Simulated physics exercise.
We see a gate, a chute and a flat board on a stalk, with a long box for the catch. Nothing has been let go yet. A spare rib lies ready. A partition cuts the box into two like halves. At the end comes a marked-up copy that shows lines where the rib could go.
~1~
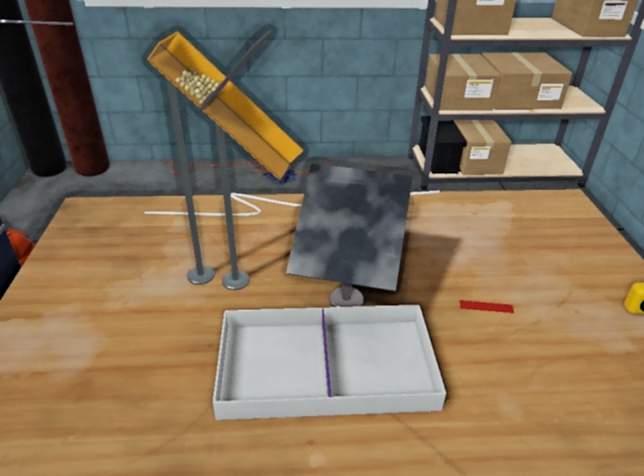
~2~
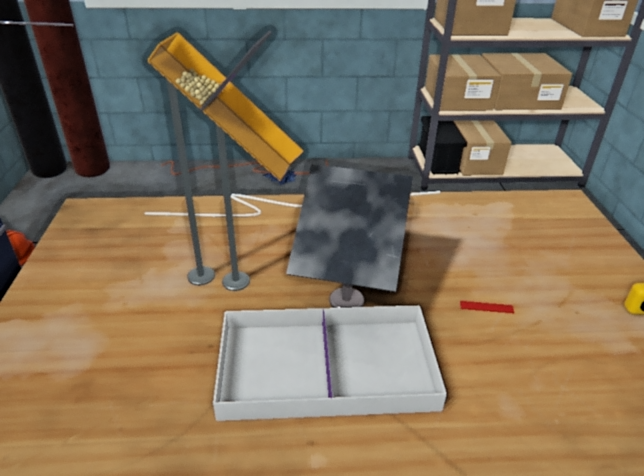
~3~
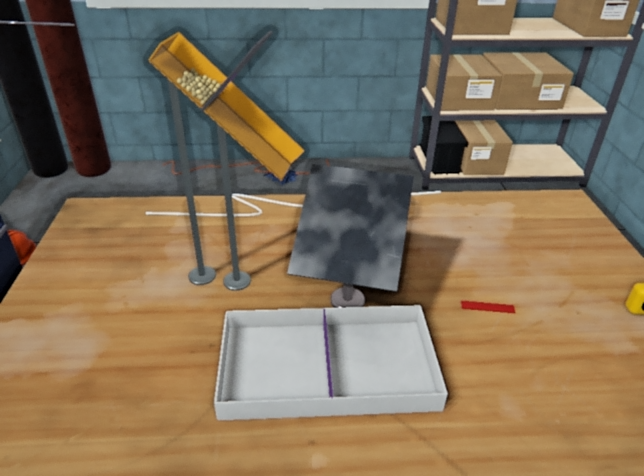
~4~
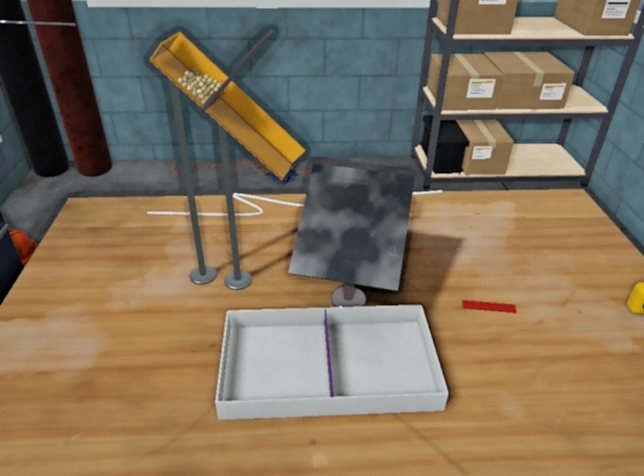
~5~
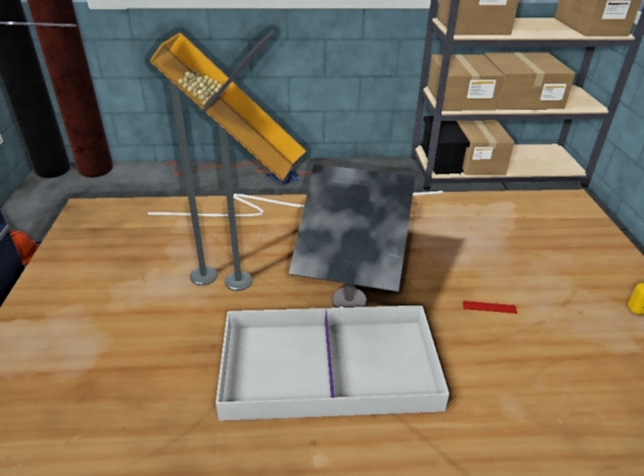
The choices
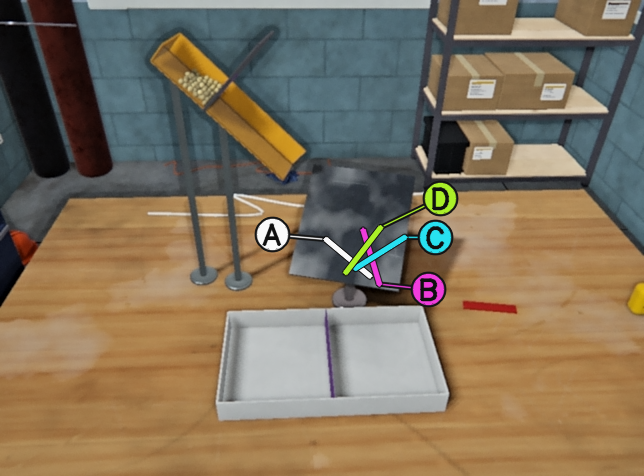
On a wooden workshop table, a raised orange chute held a cluster of small pale beans above a tilted dark board and a white box split in two, and nothing visibly moved.
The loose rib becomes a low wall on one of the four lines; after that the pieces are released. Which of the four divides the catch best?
C.
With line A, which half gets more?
The right half.
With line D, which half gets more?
Left.
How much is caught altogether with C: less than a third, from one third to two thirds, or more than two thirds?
More than two thirds.
On the marked copy, line A from (326, 239) to (369, 276); line B from (363, 230) to (379, 284); line C from (404, 237) to (355, 268); line D from (380, 227) to (345, 272).
If A is chosen, of what is caught, about a quarter in the left half, most in the right.
If B is chosen, of what is caught, about a quarter in the left half, most in the right.
If C is chosen, of what is caught, about two thirds in the left half, about a third in the right.
If D is chosen, of what is caught, most in the left half, about a quarter in the right.
